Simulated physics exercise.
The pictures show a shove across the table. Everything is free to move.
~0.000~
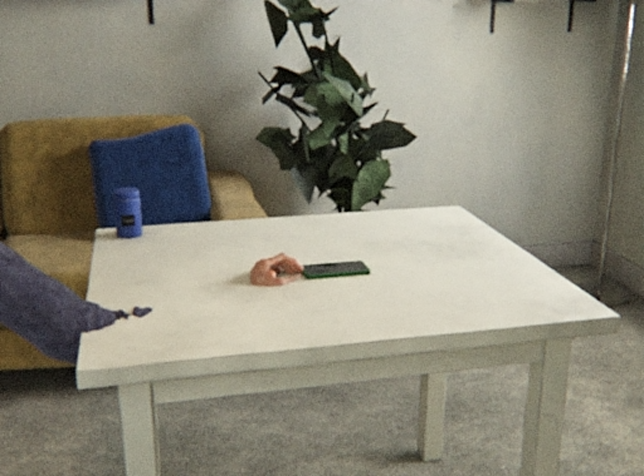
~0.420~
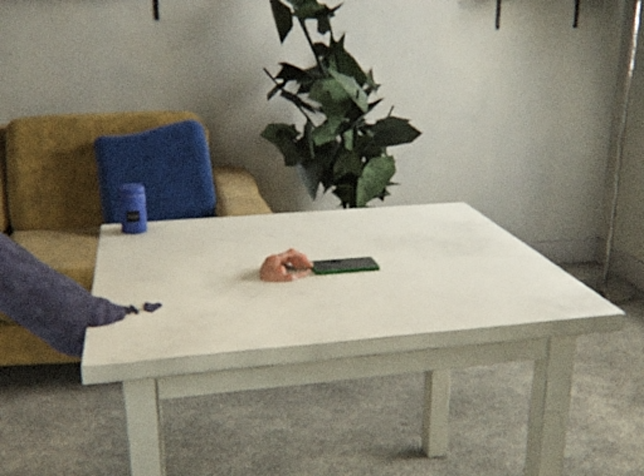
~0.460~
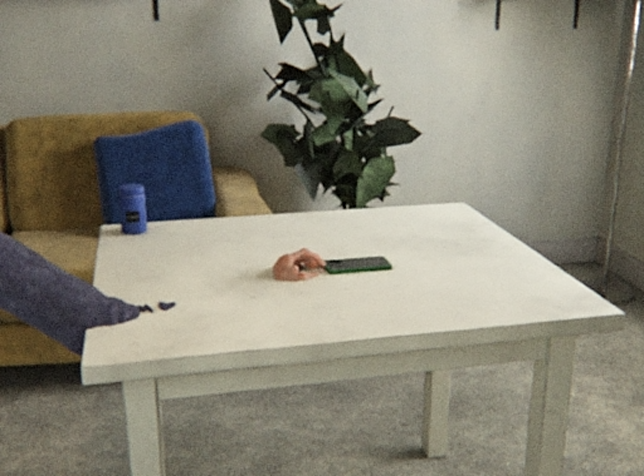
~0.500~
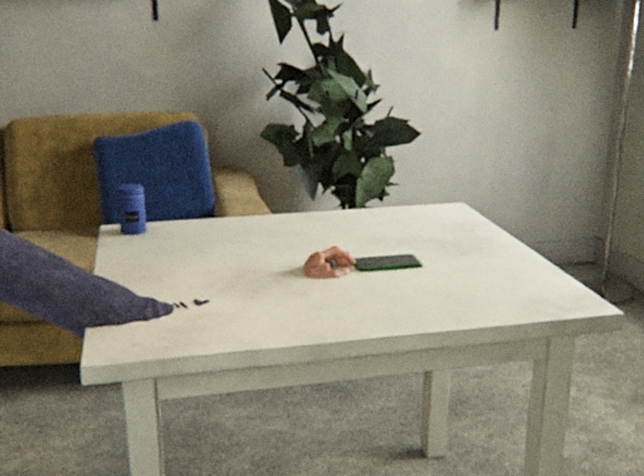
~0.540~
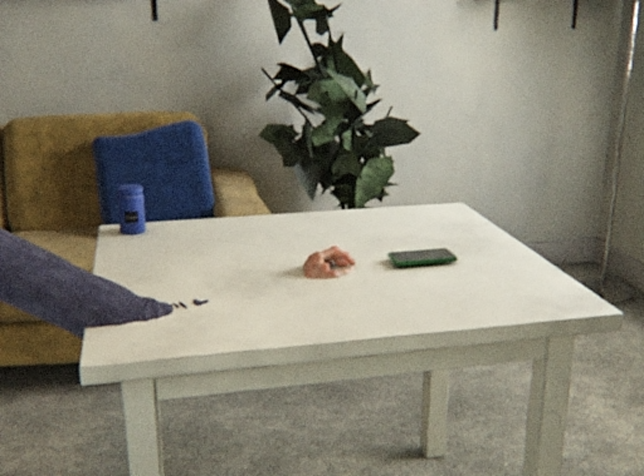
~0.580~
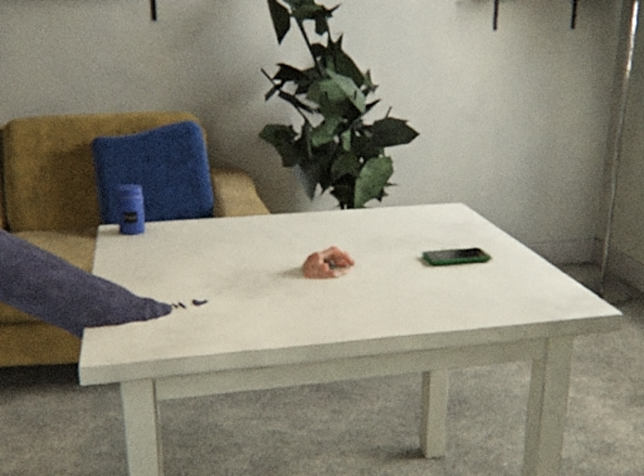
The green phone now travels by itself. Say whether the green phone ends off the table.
The green phone falls off the table.
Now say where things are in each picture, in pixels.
The first picture shows under the hand; green phone (335, 270).
The second picture shows under the hand; green phone (345, 265).
The third picture shows under the hand; green phone (357, 265).
The fourth picture shows green phone (387, 262).
The fifth picture shows green phone (423, 256) moved a little.
The sixth picture shows green phone (457, 256) moved about its own width.
By 0.78 s, green phone now off the table.
By 0.98 s, things are still on the move.
When it is over (1.3 s), off the table, green phone.
